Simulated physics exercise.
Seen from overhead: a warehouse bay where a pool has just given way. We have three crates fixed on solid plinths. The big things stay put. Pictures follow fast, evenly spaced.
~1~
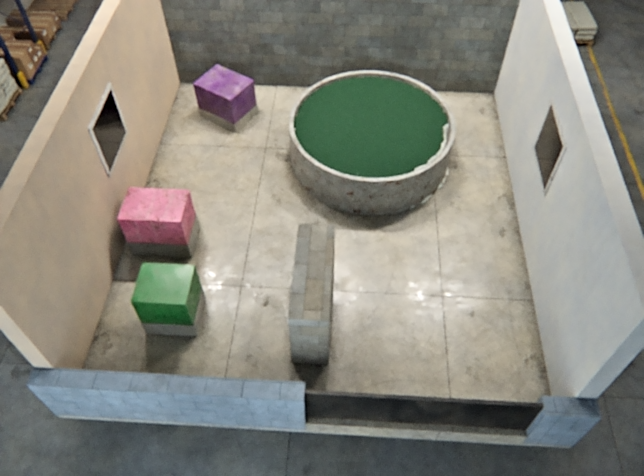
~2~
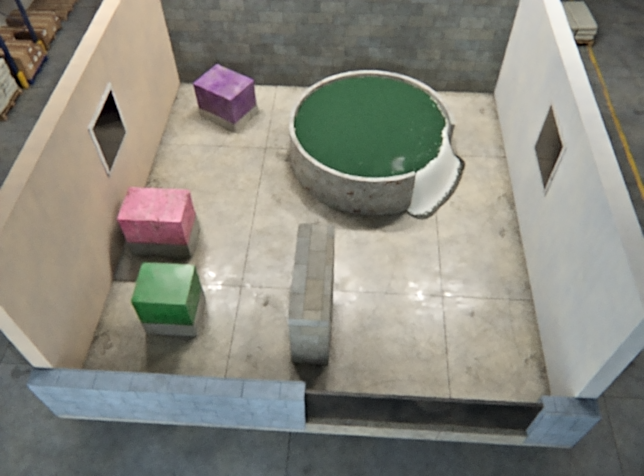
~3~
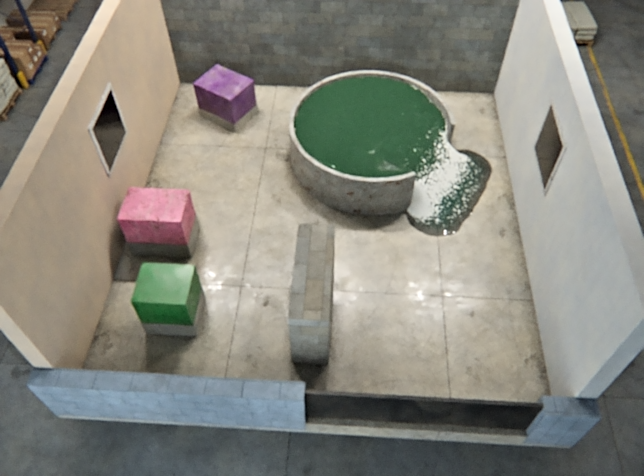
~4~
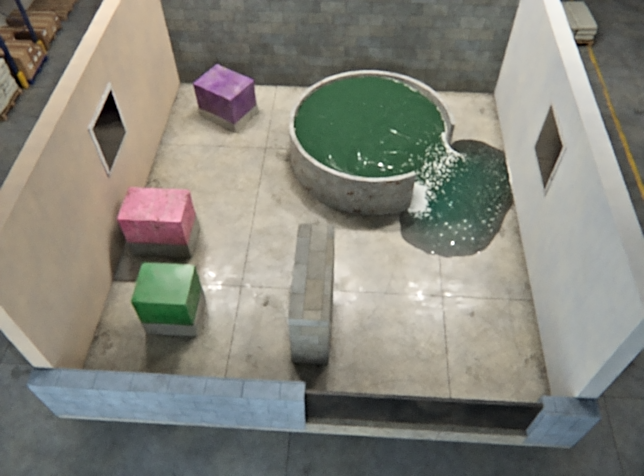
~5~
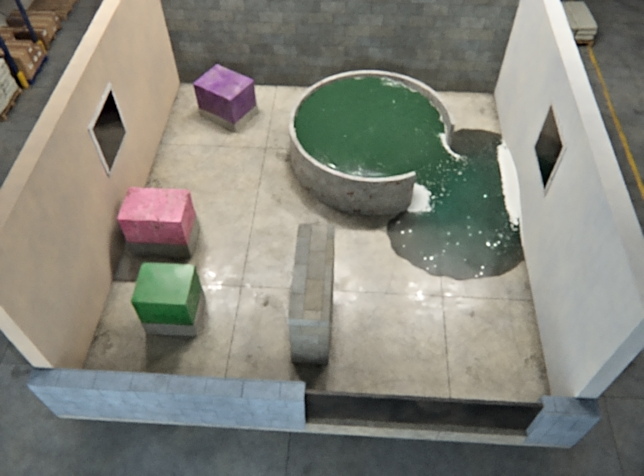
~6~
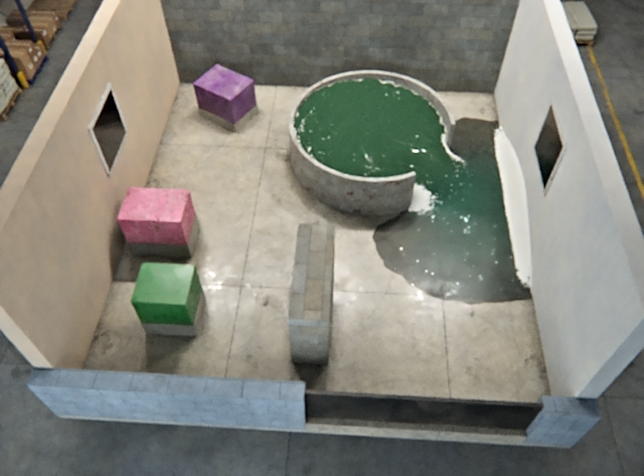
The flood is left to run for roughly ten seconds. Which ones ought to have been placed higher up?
In the end: The pink crate stays dry; the purple crate stays dry; the green crate stays dry.
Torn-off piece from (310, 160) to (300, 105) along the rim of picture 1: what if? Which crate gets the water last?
The crate marked green.
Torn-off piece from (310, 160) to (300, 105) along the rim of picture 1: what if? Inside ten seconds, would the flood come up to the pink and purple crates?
So the pink crate goes wet while the purple crate goes wet.
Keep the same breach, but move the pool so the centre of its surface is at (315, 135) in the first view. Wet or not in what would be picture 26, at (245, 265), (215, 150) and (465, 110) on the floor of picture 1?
Results in order - left untouched, left untouched, swamped.
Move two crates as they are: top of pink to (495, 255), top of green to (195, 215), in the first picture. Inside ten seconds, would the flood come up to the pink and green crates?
Reading - pink crate: Flooded, green crate: Untouched.
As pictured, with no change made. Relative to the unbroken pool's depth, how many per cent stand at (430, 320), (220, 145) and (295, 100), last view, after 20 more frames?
In turn 8, 0 and 4 in a hundred.
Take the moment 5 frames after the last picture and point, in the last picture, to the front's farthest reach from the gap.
Near (543, 419).
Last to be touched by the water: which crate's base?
From the pictures, the crate marked pink.
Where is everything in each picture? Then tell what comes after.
The first frame shows the round tank at (372, 125) is whole and still.
In the second frame, water pours out at (438, 175) and has run to (453, 157).
In the third frame, the front is at (481, 161), out from the gap at (437, 177).
In the fourth frame, water pours out at (437, 178) and has run to (504, 157).
In the fifth frame, water pours out at (437, 178) and has run to (508, 266).
In the sixth frame, the front is at (529, 293), out from the gap at (437, 178).
A moment on, water covers 20 % of the floor; the pink crate not reached, the purple crate not reached, the green crate not reached.
Next, water covers 30 % of the floor; the pink crate not reached, the purple crate not reached, the green crate not reached.
Then, water covers 55 % of the floor; the pink crate not reached, the purple crate water round its plinth, the green crate water round its plinth.
Later, water covers 90 % of the floor; the pink crate water round its plinth, the purple crate water round its plinth, the green crate water round its plinth.
In the end, water covers 100 % of the floor; the pink crate stayed above the water, the purple crate stayed above the water, the green crate stayed above the water.
